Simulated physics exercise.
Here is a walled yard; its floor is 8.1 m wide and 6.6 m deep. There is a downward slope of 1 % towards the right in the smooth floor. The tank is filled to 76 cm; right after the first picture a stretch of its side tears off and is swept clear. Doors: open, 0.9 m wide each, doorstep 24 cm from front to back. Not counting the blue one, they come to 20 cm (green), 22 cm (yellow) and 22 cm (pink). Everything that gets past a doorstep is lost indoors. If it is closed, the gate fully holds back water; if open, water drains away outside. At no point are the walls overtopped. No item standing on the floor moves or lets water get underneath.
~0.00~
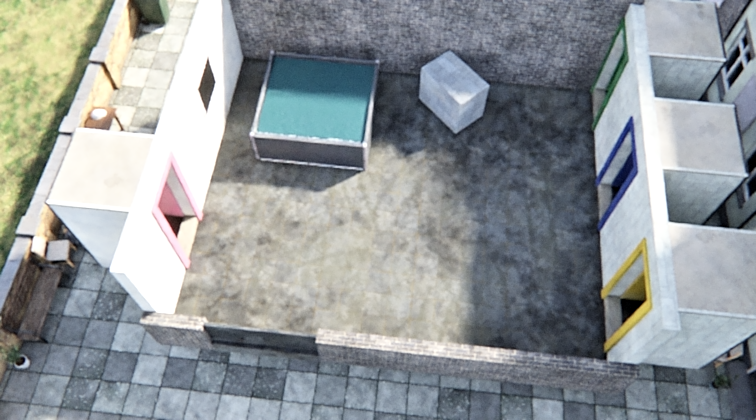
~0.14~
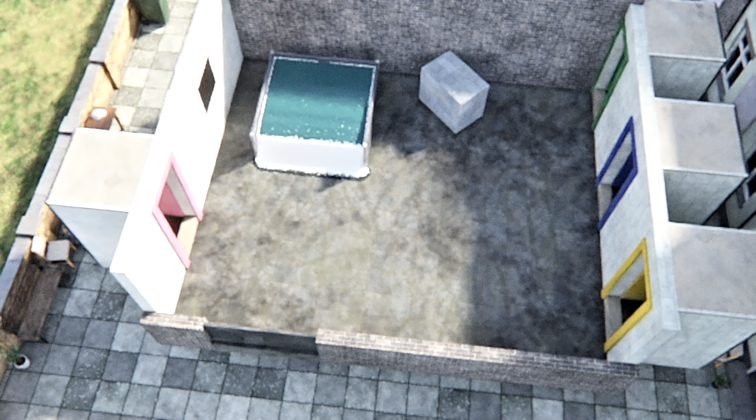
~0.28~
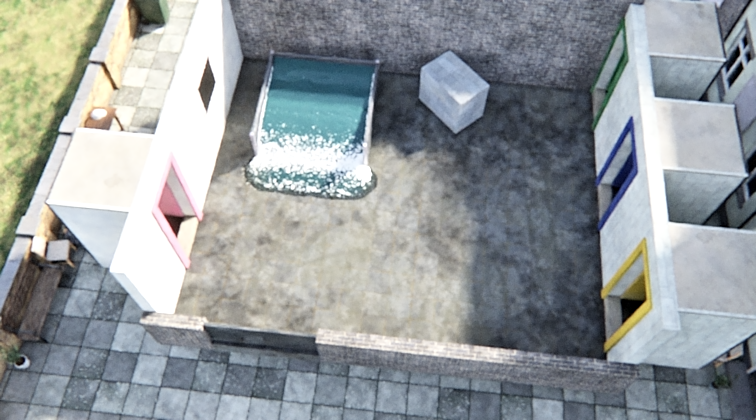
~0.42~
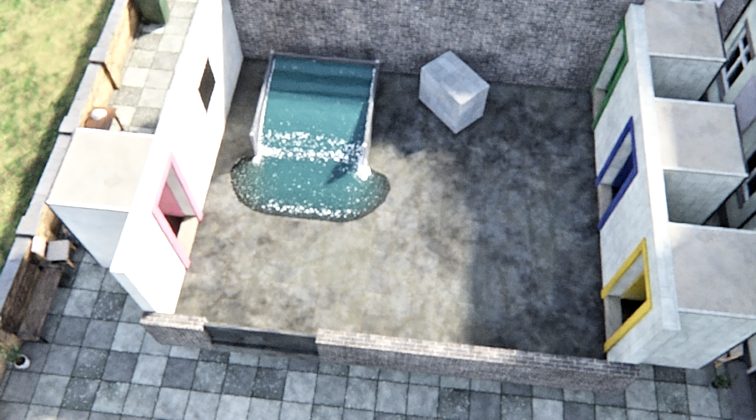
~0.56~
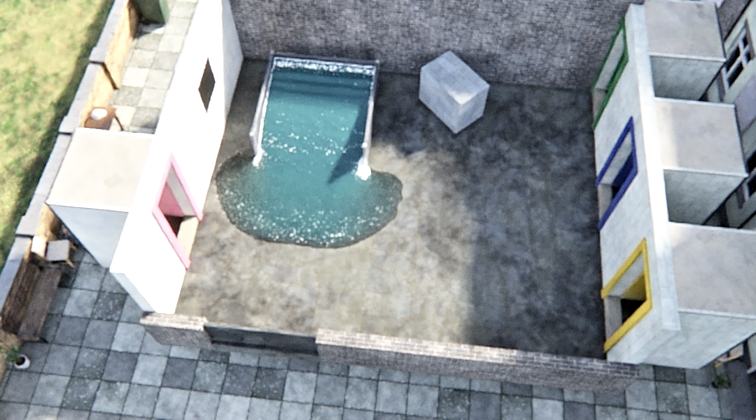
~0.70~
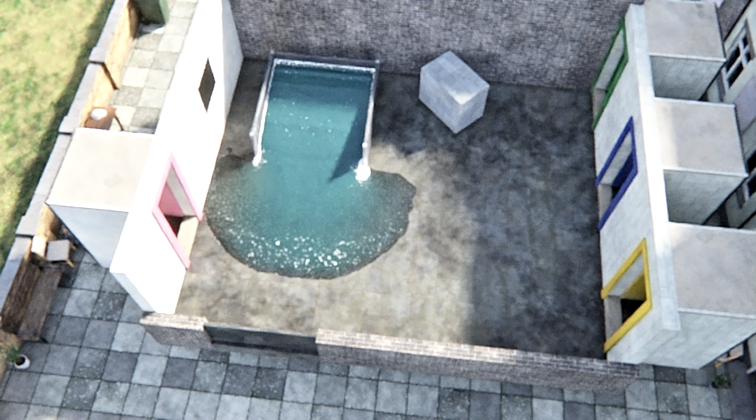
Teal water bursts from the front of a tank and spreads across the walled yard's floor.
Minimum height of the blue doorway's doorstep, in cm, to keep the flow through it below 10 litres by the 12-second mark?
Roughly 11.5 cm.
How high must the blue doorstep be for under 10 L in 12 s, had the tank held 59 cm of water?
Roughly 9.0 cm high.
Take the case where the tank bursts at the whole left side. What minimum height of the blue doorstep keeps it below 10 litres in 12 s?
Close to 7.0 cm at the least.
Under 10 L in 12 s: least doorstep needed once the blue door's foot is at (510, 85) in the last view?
Minimum: About 16 cm.
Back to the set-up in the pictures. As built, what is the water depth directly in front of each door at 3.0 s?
Centimetres: Green = 0, yellow = 0, pink = 18, blue = 0.
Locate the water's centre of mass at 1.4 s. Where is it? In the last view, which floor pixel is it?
Around (311, 178).
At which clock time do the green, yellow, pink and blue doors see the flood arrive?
Arrival times - green: 5.5 s; yellow: 3.2 s; pink: 0.9 s; blue: 4.0 s.
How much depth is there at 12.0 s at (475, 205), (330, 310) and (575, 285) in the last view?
That's 10, 4 and 9 cm, in the order given.
After 1.4 s water covers 40 % of the floor, deepest (38 cm) near (285, 339); it has not reached the blue door.
After 3.0 s water covers 50 % of the floor, deepest (35 cm) near (180, 327); it has not reached the blue door.
After 12.0 s water covers 100 % of the floor, deepest (21 cm) near (585, 94); 9 cm at the blue door, 0 litres in over its 16 cm doorstep.
At the blue door as built, the water arrived by 4.3 s and peaked near 15 cm at 7.0 s.
Run again over the same 12 s with other heights there, 20 litres in over 10 cm, 1 litre over 14 cm. The limit of 10 litres is kept from about 11.5 cm up.
